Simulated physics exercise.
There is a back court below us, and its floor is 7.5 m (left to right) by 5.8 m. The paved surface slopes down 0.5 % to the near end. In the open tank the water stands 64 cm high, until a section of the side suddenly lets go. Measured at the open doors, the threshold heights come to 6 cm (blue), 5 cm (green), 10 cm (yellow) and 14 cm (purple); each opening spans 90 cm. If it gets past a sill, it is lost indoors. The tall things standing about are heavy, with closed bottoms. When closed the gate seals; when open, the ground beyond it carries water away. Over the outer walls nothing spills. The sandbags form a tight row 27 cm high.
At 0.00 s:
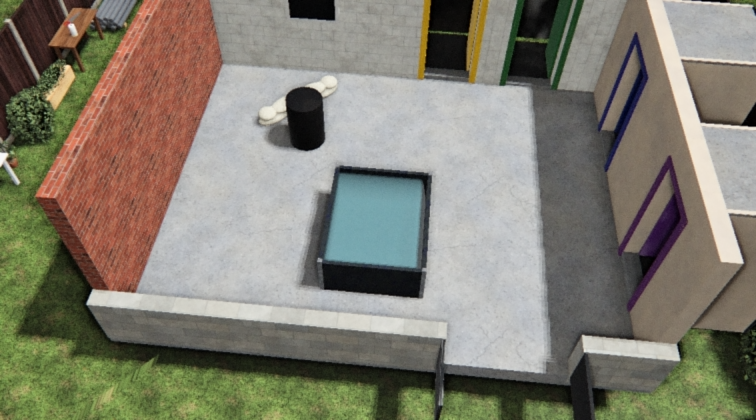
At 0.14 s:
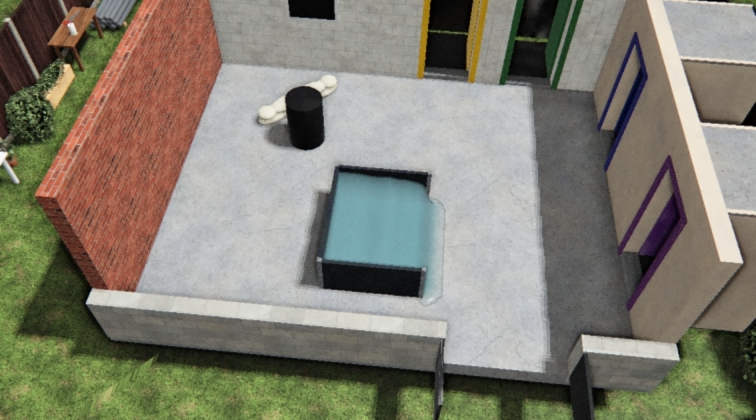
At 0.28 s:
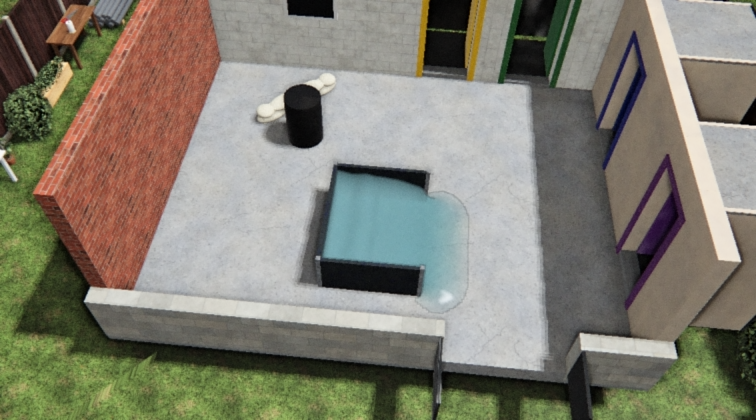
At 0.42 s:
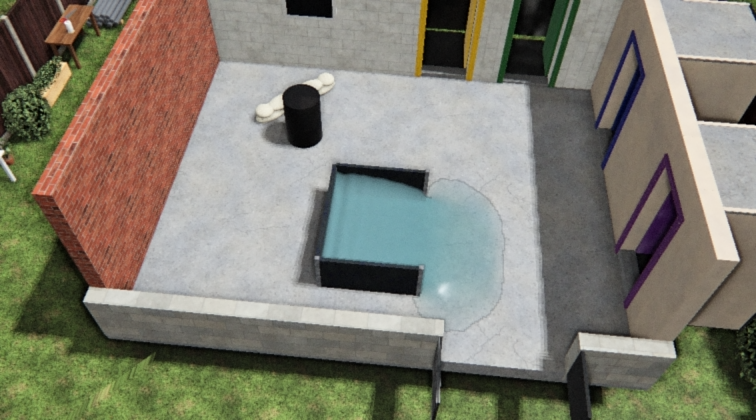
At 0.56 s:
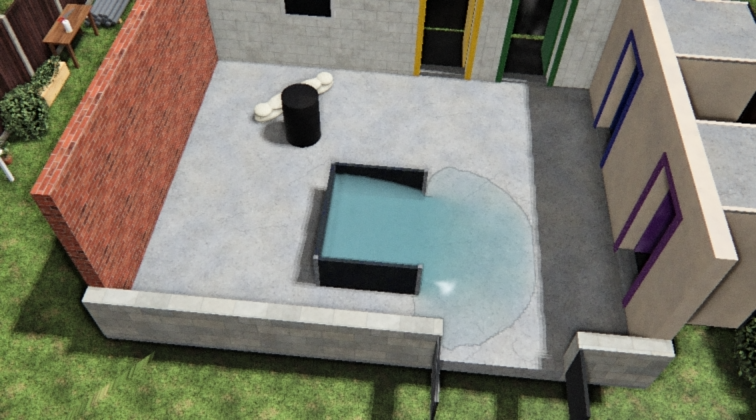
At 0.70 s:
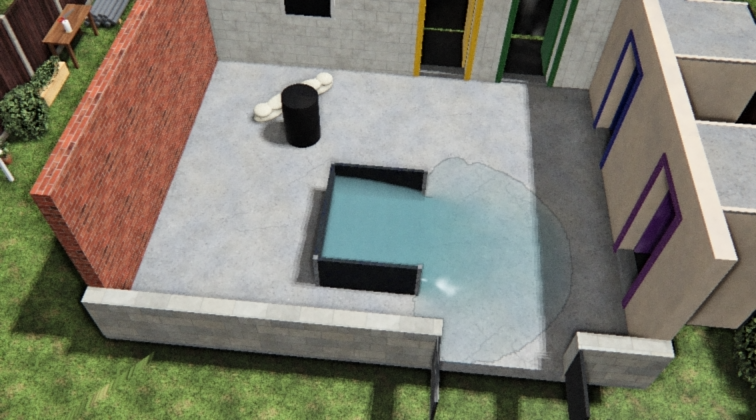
Water poured out of the right side of a dark, open-topped tank in a walled courtyard and spread in a widening, rounded sheet across the pale paving onto the darker strip near the purple-framed doorway.
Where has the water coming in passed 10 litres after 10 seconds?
Blue door: Tops the amount; green door: Tops the amount; yellow door: Falls short; purple door: Tops the amount.
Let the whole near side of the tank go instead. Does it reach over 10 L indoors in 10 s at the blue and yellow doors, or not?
Blue: Within limit; yellow: Within limit.
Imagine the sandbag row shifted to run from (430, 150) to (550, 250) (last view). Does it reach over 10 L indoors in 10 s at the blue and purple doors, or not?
So the blue door comes out low enough while the purple door comes out too high.
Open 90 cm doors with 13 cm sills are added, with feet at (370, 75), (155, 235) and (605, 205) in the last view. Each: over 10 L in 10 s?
In that order: Short of it, short of it, beyond it.
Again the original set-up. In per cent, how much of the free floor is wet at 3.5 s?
I'd guess around 35 %.
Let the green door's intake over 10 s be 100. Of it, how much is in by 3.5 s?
Share: ~ 0 %.
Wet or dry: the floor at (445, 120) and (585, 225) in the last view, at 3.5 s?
I'd say spared, then drenched.
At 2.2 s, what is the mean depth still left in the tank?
The mean depth is around 14 cm.
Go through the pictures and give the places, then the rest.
The first frame shows the open tank at (378, 219) is whole and still, 64 cm deep.
In the second frame, the front is at (422, 301), 1.0 m from the gap at (423, 239); 0.3 m2 of floor is under water; 64 cm left at the back of the open tank.
In the third frame, water pours out at (421, 238) and has run 1.2 m, to (436, 308); typically 11 cm deep outside, 62 cm at the open tank's back.
In the fourth frame, water pours out at (420, 239) and has run 1.5 m, to a hidden place; typically 9 cm deep outside, 54 cm at the open tank's back.
In the fifth frame, the front is at (511, 318), 1.9 m from the gap at (419, 238); 4.4 m2 of floor is under water; 55 cm left at the back of the open tank.
In the sixth frame, the front is at (564, 292), 2.4 m from the gap at (418, 239); 6.3 m2 of floor is under water; 49 cm left at the back of the open tank.
After 1.4 s water covers 30 % of the floor and is deepest (30 cm) near (613, 258); blue door not reached, green door not reached, yellow door not reached, purple door 27 cm at the sill, 29 L in.
After 2.2 s water covers 30 % of the floor and is deepest (31 cm) near (621, 307); blue door 12 cm at the sill, 2 L in, green door not reached, yellow door not reached, purple door 27 cm at the sill, 99 L in.
After 3.5 s water covers 35 % of the floor and is deepest (20 cm) near (578, 97); blue door 8 cm at the sill, 16 L in, green door 9 cm at the sill, 0 L in, yellow door not reached, purple door 15 cm at the sill, 140 L in.
After 6.0 s water covers 55 % of the floor and is deepest (9 cm) near (570, 102); blue door 6 cm at the sill, 18 L in, green door 9 cm at the sill, 29 L in, yellow door 5 cm at the sill, 0 L in, purple door 6 cm at the sill, 143 L in.
After 10.0 s water covers 70 % of the floor and is deepest (8 cm) near (304, 120); blue door 4 cm at the sill, 19 L in, green door 3 cm at the sill, 40 L in, yellow door 3 cm at the sill, 0 L in, purple door 3 cm at the sill, 143 L in.
